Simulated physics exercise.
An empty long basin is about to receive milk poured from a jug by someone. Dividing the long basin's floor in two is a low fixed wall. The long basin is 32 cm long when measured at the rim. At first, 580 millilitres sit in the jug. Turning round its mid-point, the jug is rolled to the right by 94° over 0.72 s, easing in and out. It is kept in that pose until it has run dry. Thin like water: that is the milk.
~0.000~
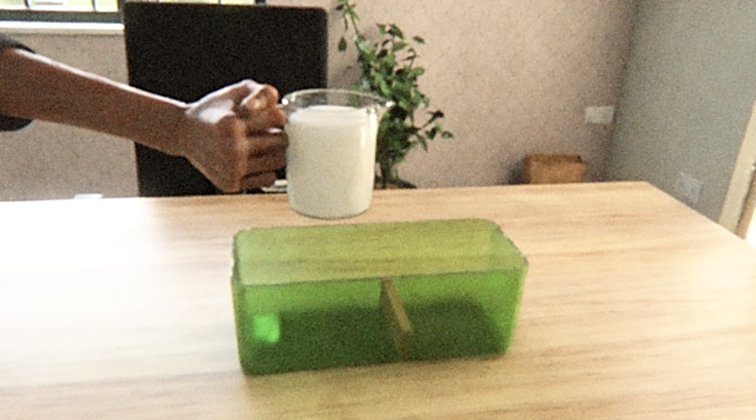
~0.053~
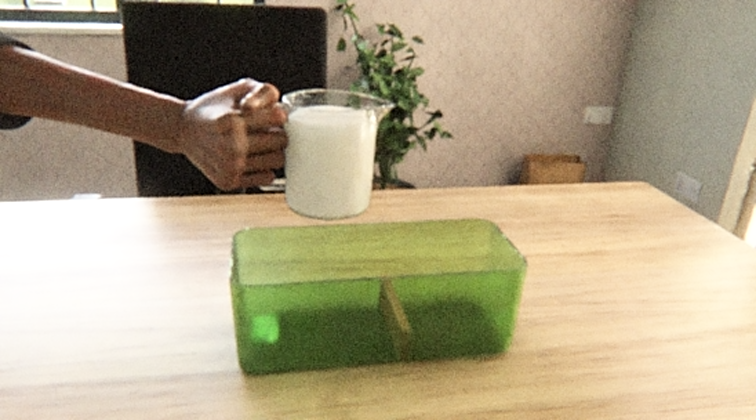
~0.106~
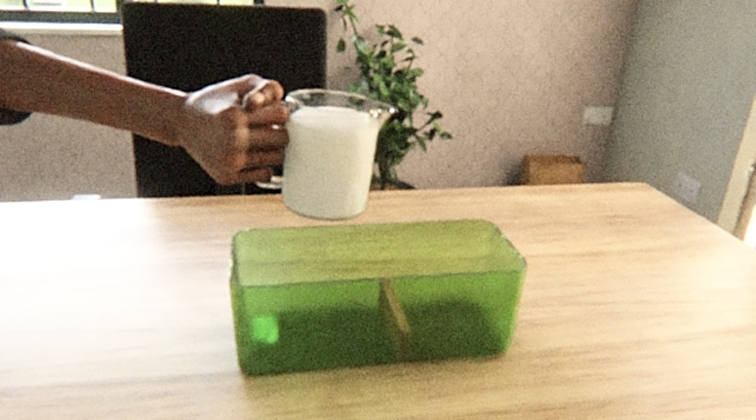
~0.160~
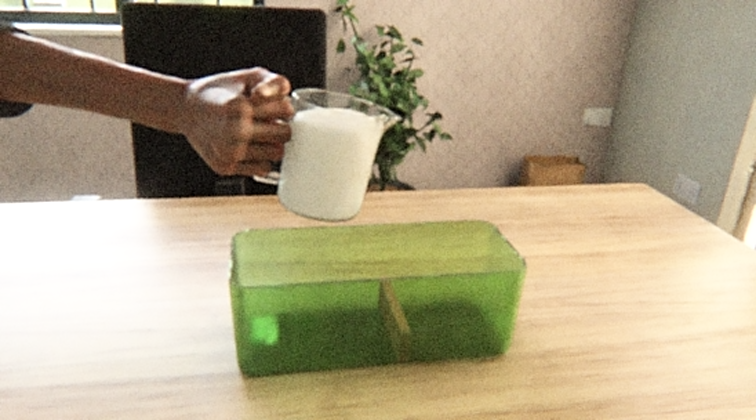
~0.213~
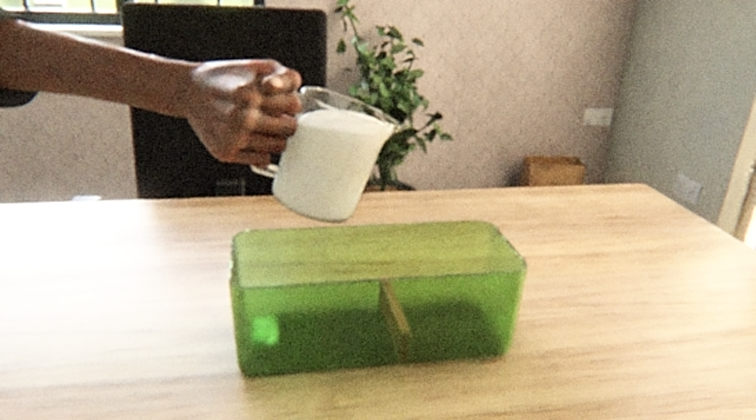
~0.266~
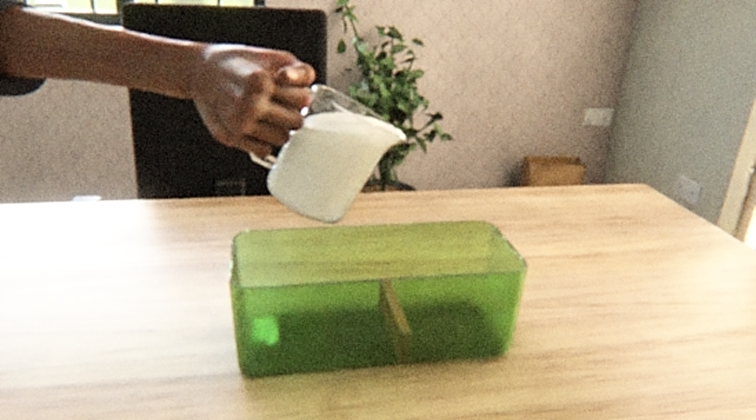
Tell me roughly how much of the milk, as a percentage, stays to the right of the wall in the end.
Around 94 per cent stays on the right.
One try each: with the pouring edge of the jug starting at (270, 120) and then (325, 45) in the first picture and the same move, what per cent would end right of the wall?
5 in a hundred, followed by 40 in a hundred.
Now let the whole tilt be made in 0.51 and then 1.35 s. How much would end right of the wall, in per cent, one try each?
I'd say 90 percent on the first go, 95 percent on the next.
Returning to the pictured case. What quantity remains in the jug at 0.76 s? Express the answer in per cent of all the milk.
Near 28 percent, more or less.
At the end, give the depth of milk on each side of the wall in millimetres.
Some 0 mm on the left and 34 mm on the right.
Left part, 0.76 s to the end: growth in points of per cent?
Near 4 percent, give or take.
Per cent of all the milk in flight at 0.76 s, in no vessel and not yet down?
16 per cent, roughly.
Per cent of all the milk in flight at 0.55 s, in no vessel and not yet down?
Around 18 in a hundred.
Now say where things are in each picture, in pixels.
In the first frame, tilt 0°; pouring edge (395, 102); surface from (287, 116) to (374, 116); the long basin's rim runs from (233, 257) to (510, 242); the wall's top is at (395, 301).
In the second frame, tilt 1°; pouring edge (395, 104); surface from (287, 116) to (374, 116).
In the third frame, tilt 5°; pouring edge (397, 108); surface from (288, 116) to (375, 119).
In the fourth frame, tilt 11°; pouring edge (401, 117); surface from (291, 118) to (380, 121).
In the fifth frame, tilt 19°; pouring edge (405, 127); surface from (292, 128) to (390, 125).
In the sixth frame, tilt 28°; pouring edge (408, 139); surface from (291, 138) to (401, 128).
By 0.55 s the tilt is 82° and 69 per cent is still to pour, 0 is left of the wall and 13 right of it.
By 0.76 s the tilt is 94° and 28 per cent is still to pour, 1 is left of the wall and 55 right of it.
By 0.98 s the tilt is 94° and 10 per cent is still to pour, 3 is left of the wall and 83 right of it.
By 1.22 s the tilt is 94° and 3 per cent is still to pour, 3 is left of the wall and 92 right of it.
At rest 5 per cent lies left of the wall, 94 right of it and 1 outside.
